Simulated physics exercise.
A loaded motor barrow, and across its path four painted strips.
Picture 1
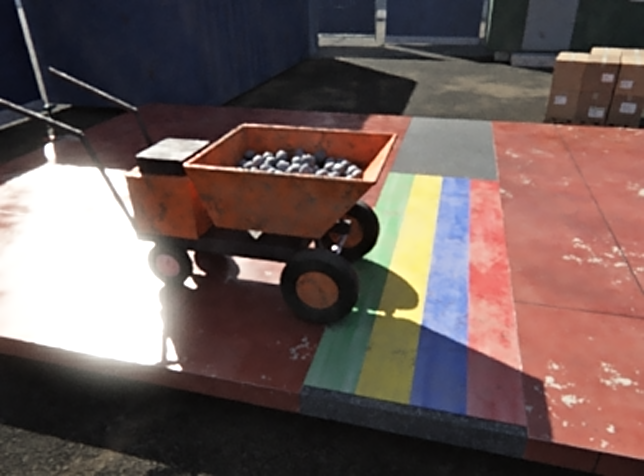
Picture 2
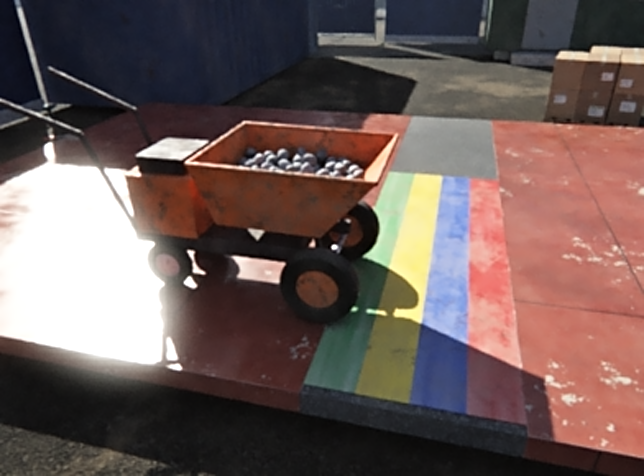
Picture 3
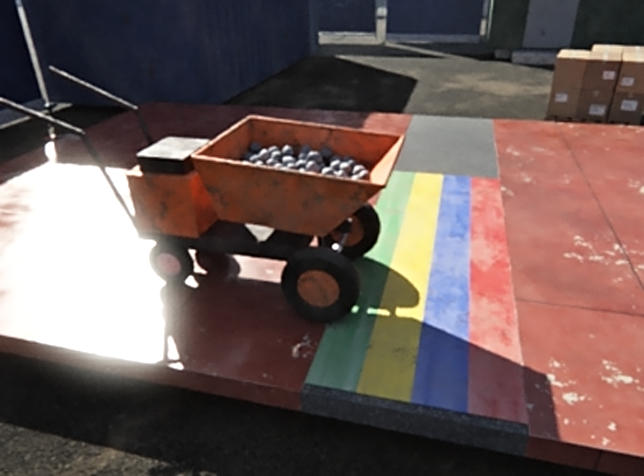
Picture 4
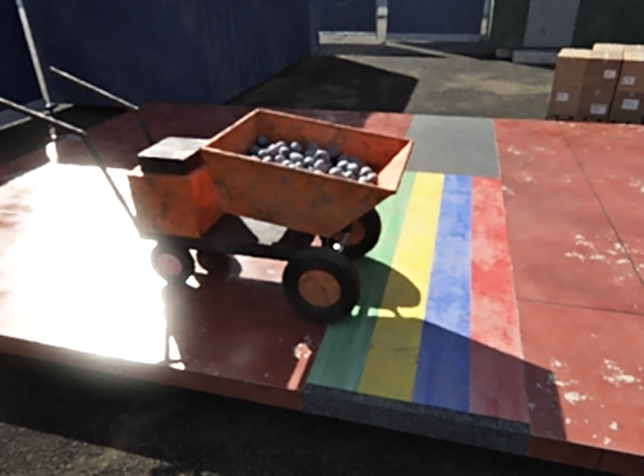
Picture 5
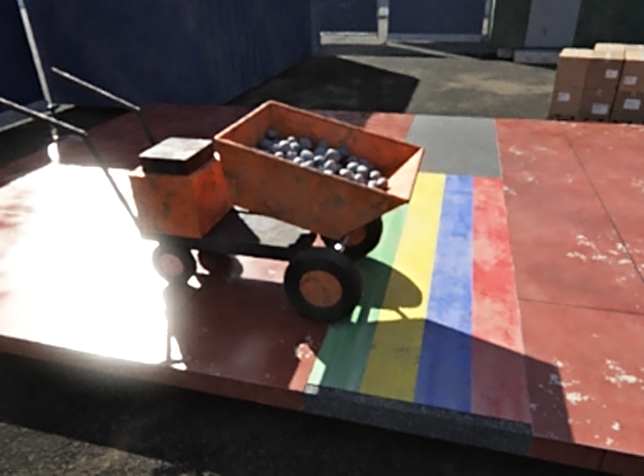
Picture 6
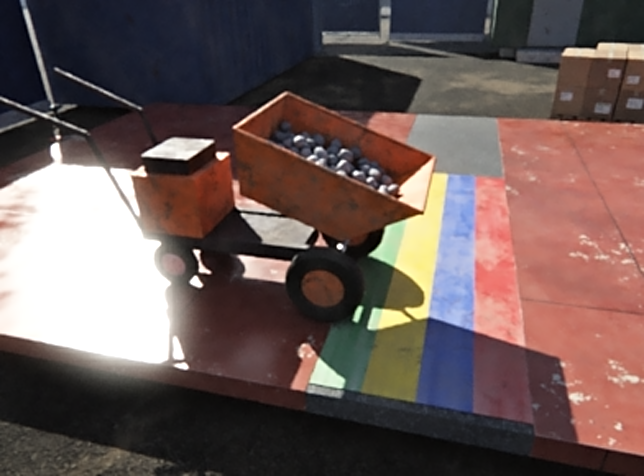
To begin with, an orange motor barrow loaded with round grey cobbles stands with its skip level, beside green, yellow, blue and red strips painted across the red ground. The skip then starts to tilt forward to the right, slightly at first, then more clearly, its rear rising while the cobbles remain inside.
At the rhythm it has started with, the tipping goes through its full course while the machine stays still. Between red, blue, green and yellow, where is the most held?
On red.
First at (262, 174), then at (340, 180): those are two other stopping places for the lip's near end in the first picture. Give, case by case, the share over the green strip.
I'd put it at around 20 percent the first time and 0 percent the second.
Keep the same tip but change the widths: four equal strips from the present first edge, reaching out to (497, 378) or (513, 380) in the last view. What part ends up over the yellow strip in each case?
First 0 in a hundred, then 0 in a hundred.
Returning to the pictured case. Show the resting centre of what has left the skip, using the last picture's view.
The centre comes to rest close to (503, 298).
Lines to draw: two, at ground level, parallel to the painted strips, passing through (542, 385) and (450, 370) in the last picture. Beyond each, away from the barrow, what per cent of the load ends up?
Close to 20 per cent, then close to 70 per cent.
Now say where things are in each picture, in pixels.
The first picture shows lip of the skip at (374, 183), level; top of the load at (293, 173), round cobbles; green strip at (342, 350); yellow strip at (390, 358); blue strip at (441, 367); red strip at (494, 376).
The second picture shows lip of the skip at (376, 184), tipped barely; top of the load at (268, 169).
The third picture shows lip of the skip at (384, 186), tipped barely; top of the load at (273, 166).
The fourth picture shows lip of the skip at (394, 192), tipped a little; top of the load at (272, 167).
The fifth picture shows lip of the skip at (407, 202), tipped a little; top of the load at (282, 163).
The sixth picture shows lip of the skip at (422, 213), tipped clearly; top of the load at (284, 162); green strip at (348, 348); yellow strip at (396, 356); blue strip at (447, 364); red strip at (501, 373).
Soon, skip tipped steeply; all in the skip.
A while on, skip tipped right over; most in the skip; a small part over the blue strip; a small part over the red strip.
Towards the end, skip tipped right over; about a third in the skip; a small part over the blue strip; about a third over the red strip; about a quarter off the paint.
Finally, skip tipped right over; about a quarter in the skip; none over the green strip; none over the yellow strip; a small part over the blue strip; about a third over the red strip; about a quarter off the paint.
